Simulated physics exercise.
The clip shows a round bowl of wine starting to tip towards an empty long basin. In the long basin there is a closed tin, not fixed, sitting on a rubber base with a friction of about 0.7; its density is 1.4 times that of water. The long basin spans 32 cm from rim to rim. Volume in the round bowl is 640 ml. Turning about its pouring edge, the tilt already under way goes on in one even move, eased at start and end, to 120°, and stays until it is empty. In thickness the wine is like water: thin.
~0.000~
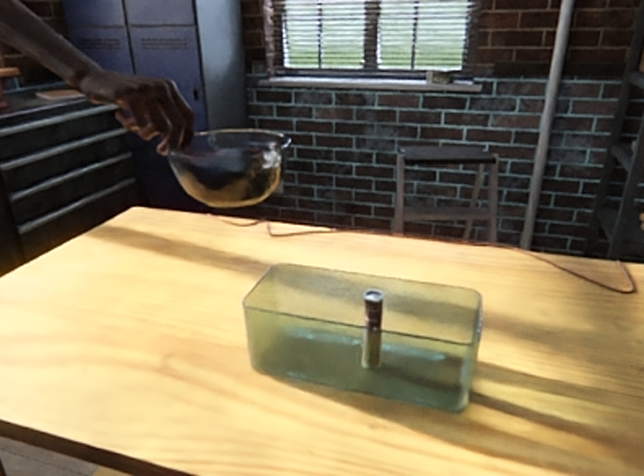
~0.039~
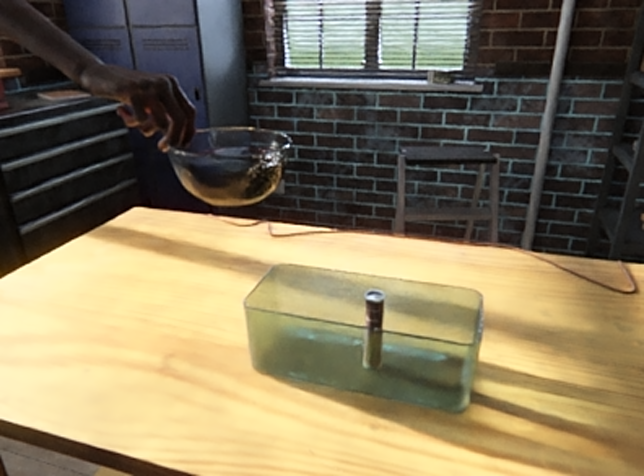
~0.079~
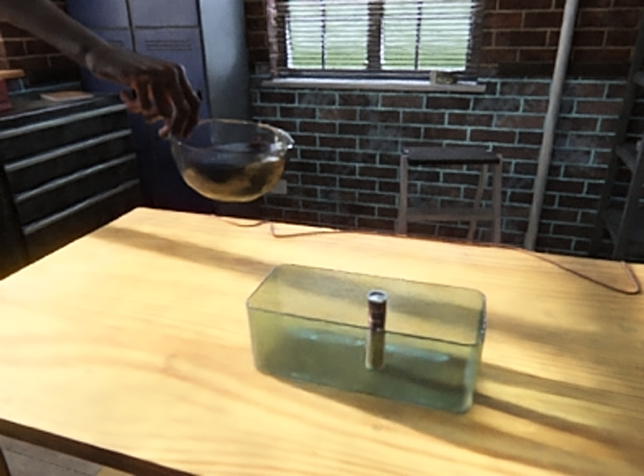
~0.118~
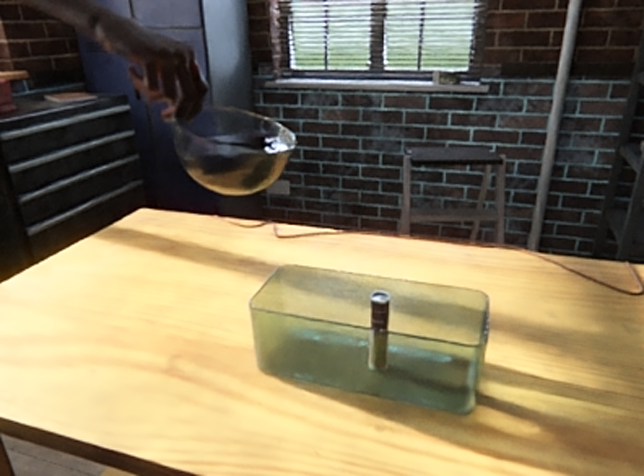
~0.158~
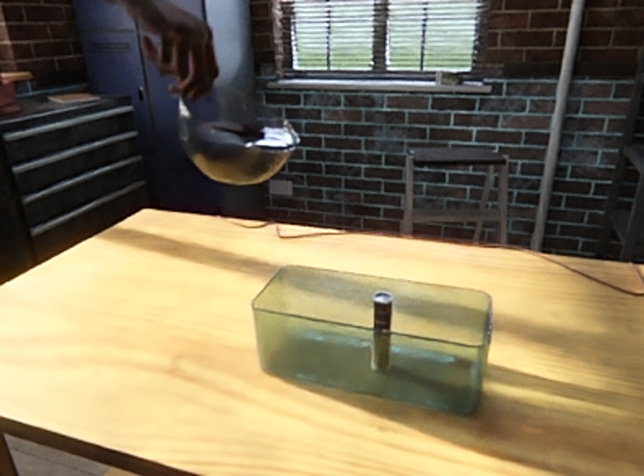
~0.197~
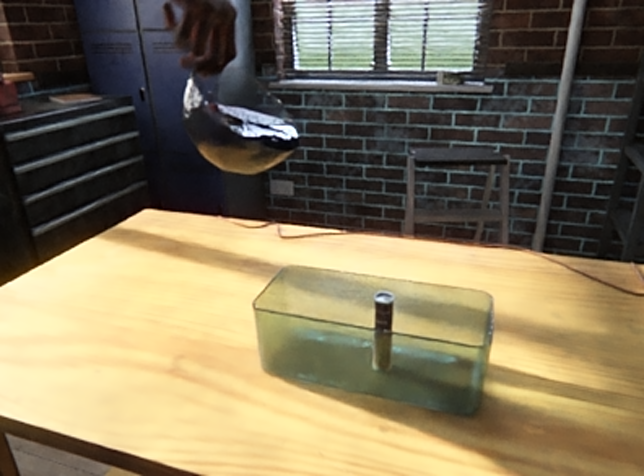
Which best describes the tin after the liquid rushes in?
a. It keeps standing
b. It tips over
a, it keeps standing.
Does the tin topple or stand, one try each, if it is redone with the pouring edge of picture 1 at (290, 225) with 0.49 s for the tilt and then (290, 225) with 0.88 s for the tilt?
First it tips over; then it tips over.
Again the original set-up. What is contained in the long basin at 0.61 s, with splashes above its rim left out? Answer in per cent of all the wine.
Near 88 per cent of the total.
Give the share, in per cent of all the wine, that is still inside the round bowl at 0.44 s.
Around 24 percent.
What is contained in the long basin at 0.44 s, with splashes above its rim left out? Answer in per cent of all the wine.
Roughly 1 per cent.
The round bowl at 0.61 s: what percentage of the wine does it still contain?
0 per cent or thereabouts.
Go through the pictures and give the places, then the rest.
In the first frame, it leans 0°; its right rim is at (285, 148); the wine meets the walls at (187, 157) and (283, 164); the long basin's rim runs from (259, 283) to (481, 317); the tin's top is at (374, 298).
In the second frame, it leans 2°; its right rim is at (286, 148); the wine meets the walls at (188, 156) and (284, 163).
In the third frame, it leans 8°; its right rim is at (288, 149); the wine meets the walls at (190, 152) and (286, 157).
In the fourth frame, it leans 16°; its right rim is at (291, 150); the wine meets the walls at (191, 143) and (289, 151).
In the fifth frame, it leans 28°; its right rim is at (293, 150); the wine meets the walls at (193, 127) and (293, 143).
In the sixth frame, it leans 42°; its right rim is at (293, 150); the wine meets the walls at (197, 106) and (285, 134); 1 per cent is over the edge.
Then, 0.44 s in, the tilt is 116° and 23 per cent is still to pour; the tin stands where it began.
Then, 0.61 s in, the tilt is 120° and 0 per cent is still to pour; the tin stands where it began.
Then, 0.79 s in, the tilt is 120° and 0 per cent is still to pour; the tin stands where it began.
Then, 0.99 s in, the tilt is 120° and 0 per cent is still to pour; the tin stands where it began.
Finally, the tin stands where it began.
